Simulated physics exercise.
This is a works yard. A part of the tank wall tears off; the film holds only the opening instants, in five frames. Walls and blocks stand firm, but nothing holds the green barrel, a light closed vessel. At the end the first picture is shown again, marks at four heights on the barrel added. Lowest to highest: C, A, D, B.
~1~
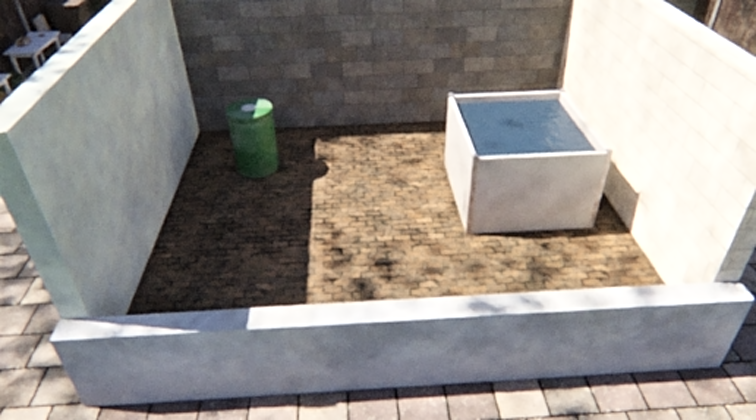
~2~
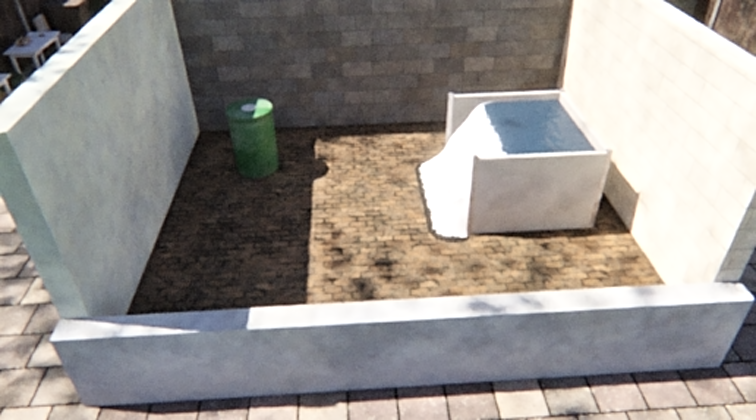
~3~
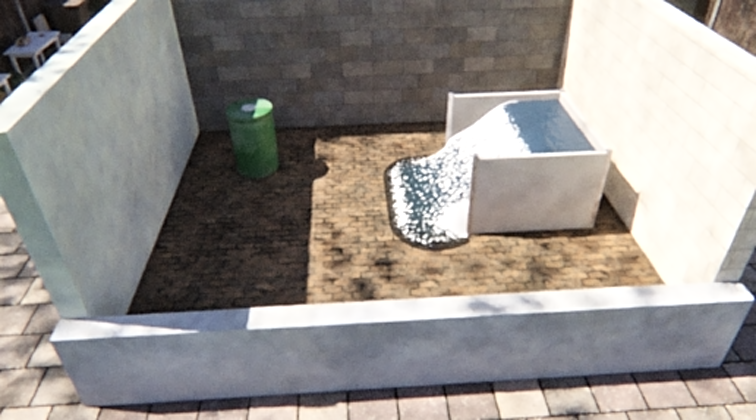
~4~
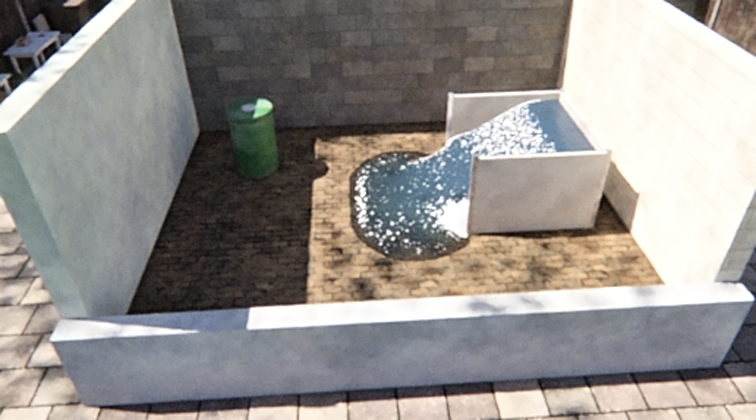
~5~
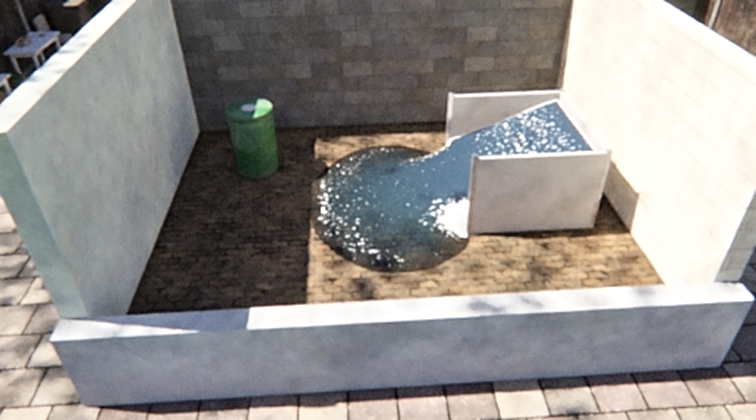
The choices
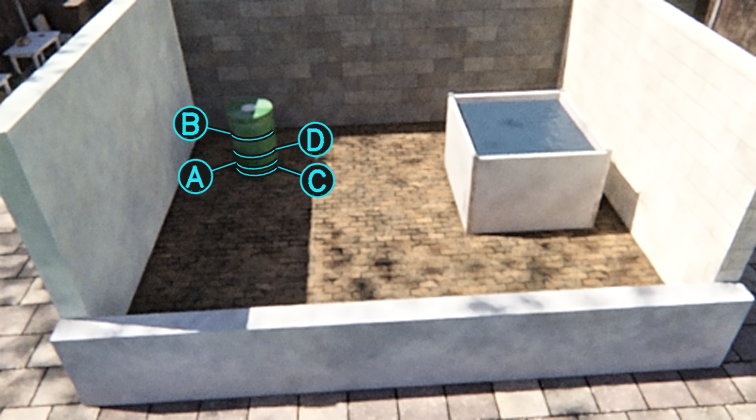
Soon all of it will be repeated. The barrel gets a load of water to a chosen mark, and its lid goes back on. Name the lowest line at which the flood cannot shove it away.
Take B.
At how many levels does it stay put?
One.
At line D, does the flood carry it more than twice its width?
No.
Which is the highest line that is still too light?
That is line D.
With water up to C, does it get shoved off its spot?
Yes.
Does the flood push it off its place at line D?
Yes, it does.
In cyan, A at (254, 168); B at (250, 139); C at (256, 175); D at (253, 157); from the bottom up C, A, D, B.
With A, it is pushed about 3 times its own width away.
With B, it does not move.
With C, it is pushed about 6 times its own width away.
With D, it is pushed about half its own width away.
